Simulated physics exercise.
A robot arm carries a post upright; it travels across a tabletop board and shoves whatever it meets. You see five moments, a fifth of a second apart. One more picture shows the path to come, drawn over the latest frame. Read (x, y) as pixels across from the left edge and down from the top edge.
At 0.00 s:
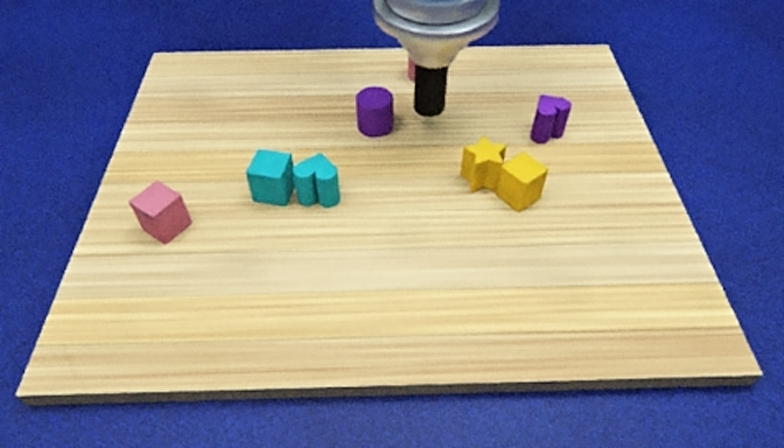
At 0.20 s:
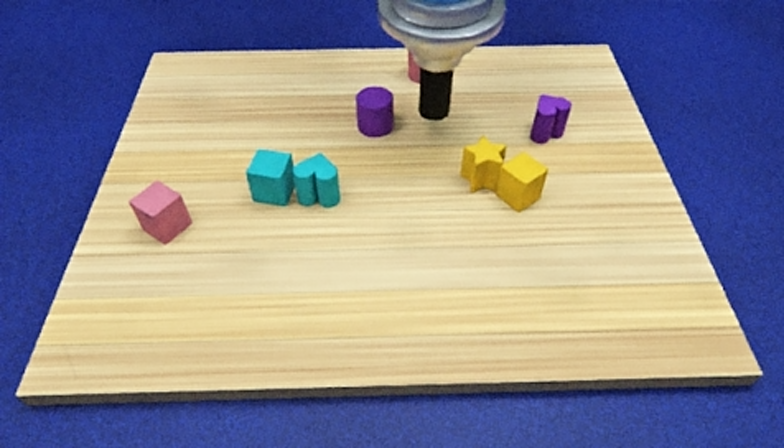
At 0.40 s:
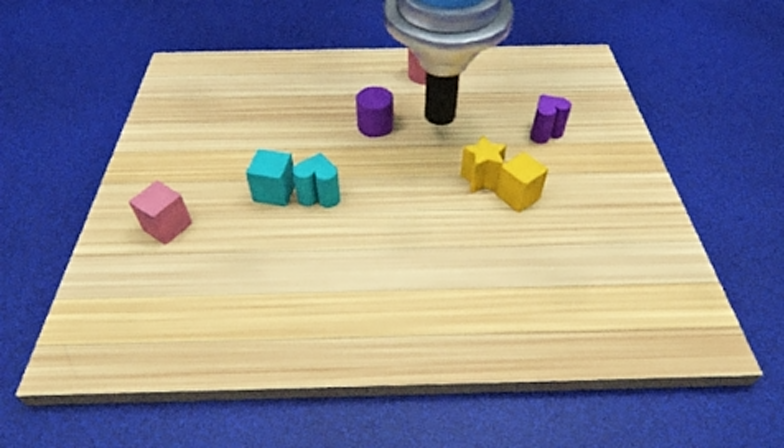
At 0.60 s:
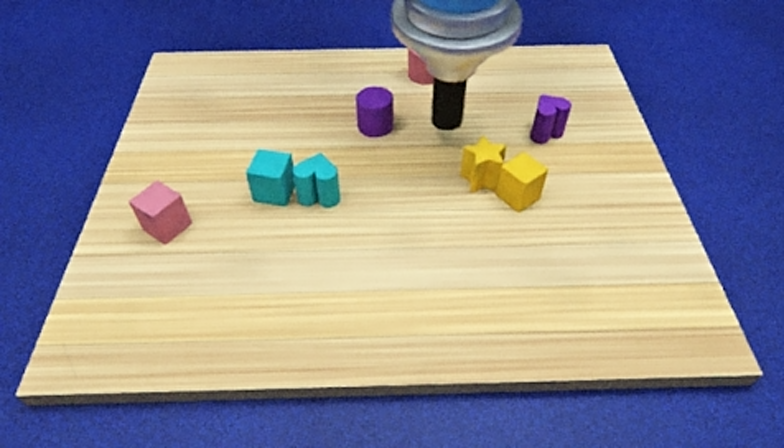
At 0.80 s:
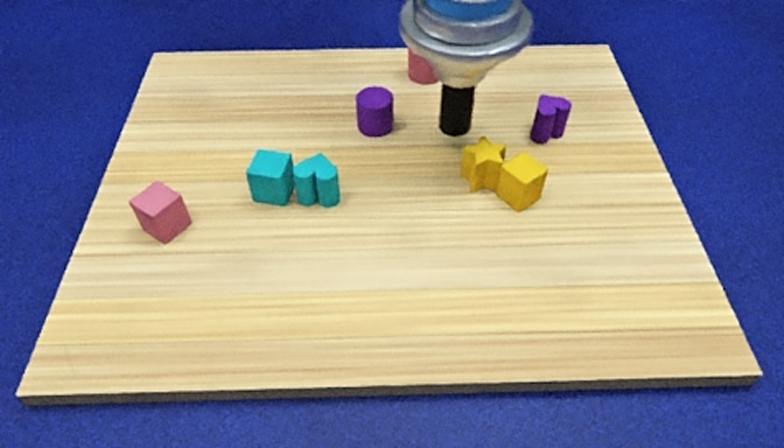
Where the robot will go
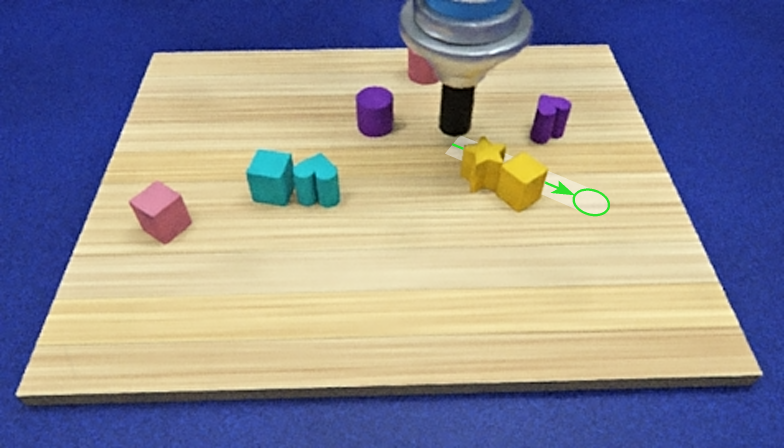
A light wooden board lies on a blue surface, seen from above at an angle by a still camera. A pink cube sits at left, a teal cube and heart left of centre, a purple cylinder and a partly hidden pink block behind, and a yellow star, yellow cube and purple heart at right. A metallic arm's black post moves slightly right and toward the viewer, while the blocks stay still.
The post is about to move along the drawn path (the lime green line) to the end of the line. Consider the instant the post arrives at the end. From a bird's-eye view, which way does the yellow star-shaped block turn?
The yellow star-shaped block rotates clockwise.
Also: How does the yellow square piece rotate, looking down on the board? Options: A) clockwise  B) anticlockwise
(B)
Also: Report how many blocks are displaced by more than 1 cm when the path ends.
It shifts two blocks.
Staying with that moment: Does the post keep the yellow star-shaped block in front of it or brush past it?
It slides aside on the way.
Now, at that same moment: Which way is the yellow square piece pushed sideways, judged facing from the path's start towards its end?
Out to the right.
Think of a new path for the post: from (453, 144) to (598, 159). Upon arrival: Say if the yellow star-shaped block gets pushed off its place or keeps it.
By then it is still where it was.
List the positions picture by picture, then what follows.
Post tip (429, 108); block tops, yellow star-shaped block (486, 150); yellow square piece (525, 167); purple heart-shaped block (552, 104), in the first frame.
Post (434, 111); blocks unchanged, in the second frame.
Post (440, 116); blocks unchanged, in the third frame.
Post (447, 121); blocks unchanged, in the fourth frame.
Post (455, 127); yellow star-shaped block (486, 150); yellow square piece (525, 167); purple heart-shaped block (552, 104), in the fifth frame.
Path on the board, from (453, 144) to (591, 202).
On the path given first. One third of the way, post (500, 145); yellow star-shaped block (495, 157), turned 40° clockwise; yellow square piece (530, 175), turned 15° anticlockwise.
Two thirds of the way, post (548, 164); yellow star-shaped block (505, 158), turned 90° clockwise; yellow square piece (534, 181), turned 20° anticlockwise.
At the end, post (598, 185); yellow star-shaped block (505, 158), turned 90° clockwise; yellow square piece (534, 181), turned 20° anticlockwise; purple heart-shaped block in place.
